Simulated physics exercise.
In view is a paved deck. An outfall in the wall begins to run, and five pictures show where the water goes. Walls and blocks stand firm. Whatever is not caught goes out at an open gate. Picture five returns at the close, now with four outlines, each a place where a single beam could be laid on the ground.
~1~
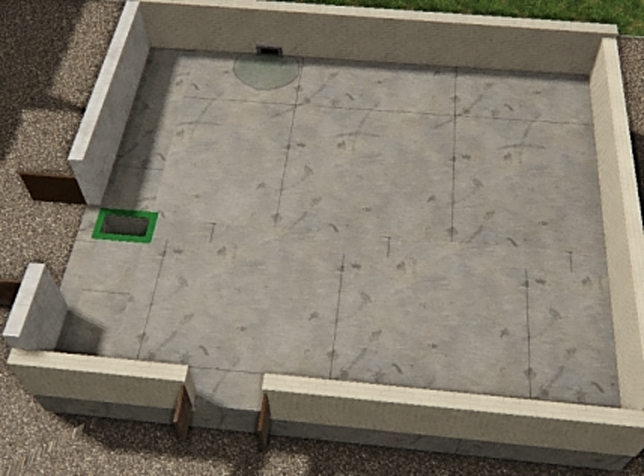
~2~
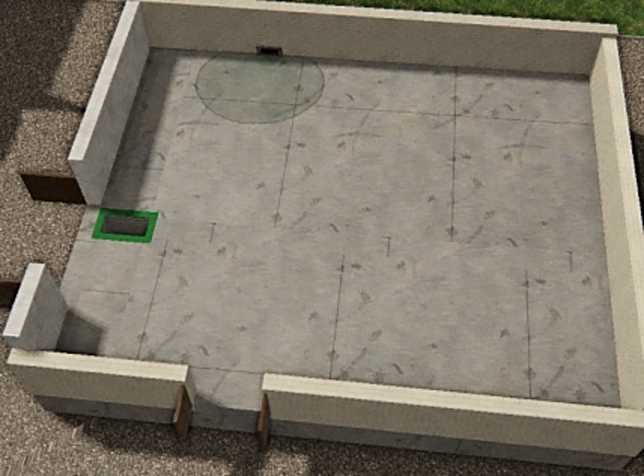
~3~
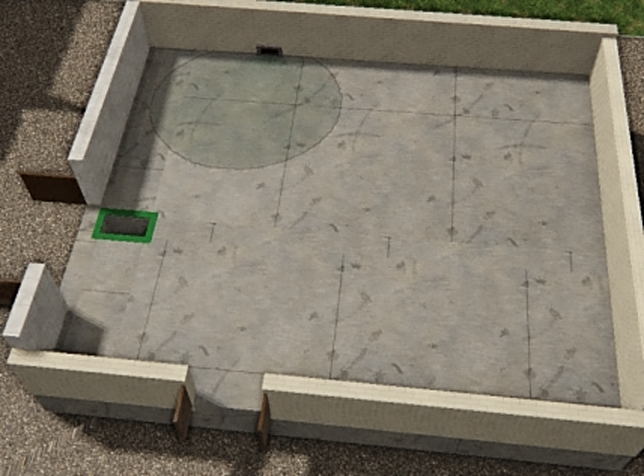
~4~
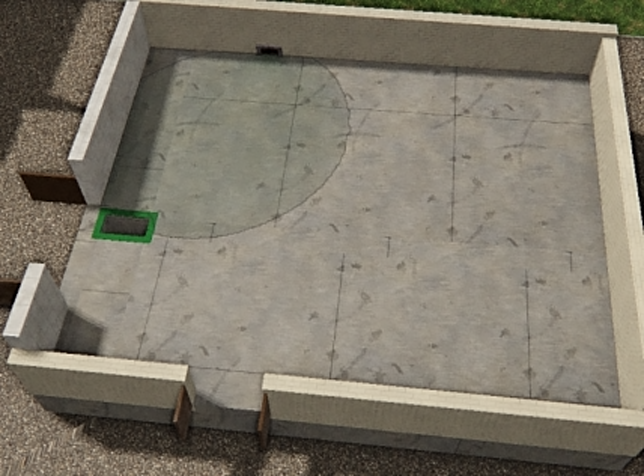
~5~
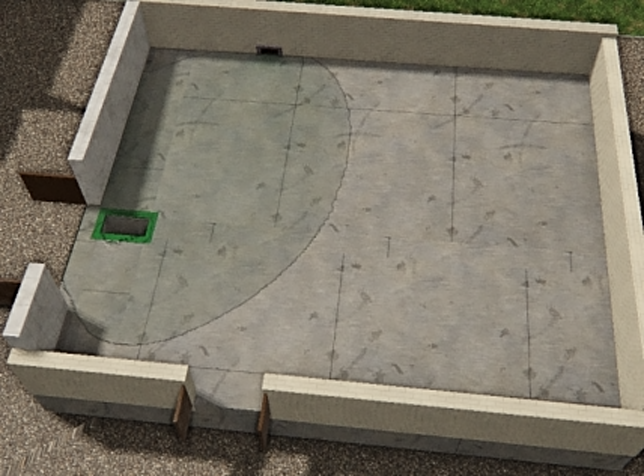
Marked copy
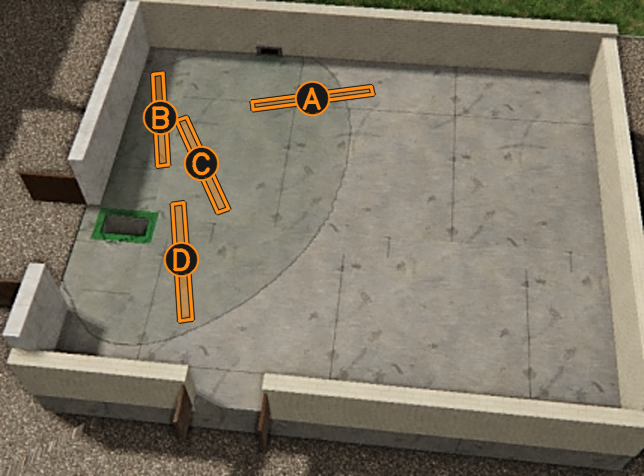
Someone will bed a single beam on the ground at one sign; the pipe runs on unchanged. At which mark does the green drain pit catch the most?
Choose A.
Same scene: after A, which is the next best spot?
D.
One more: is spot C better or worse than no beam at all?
Spot C is worse.
In orange, A from (252, 105) to (372, 90); B from (157, 73) to (163, 165); C from (181, 119) to (223, 210); D from (178, 203) to (185, 320).
With A, about 75 % of the stream goes into the green drain pit, about 17 % out by the gates.
With B, about 28 % of the stream goes into the green drain pit, about 71 % out by the gates.
With C, about 22 % of the stream goes into the green drain pit, about 77 % out by the gates.
With D, about 48 % of the stream goes into the green drain pit, about 49 % out by the gates.
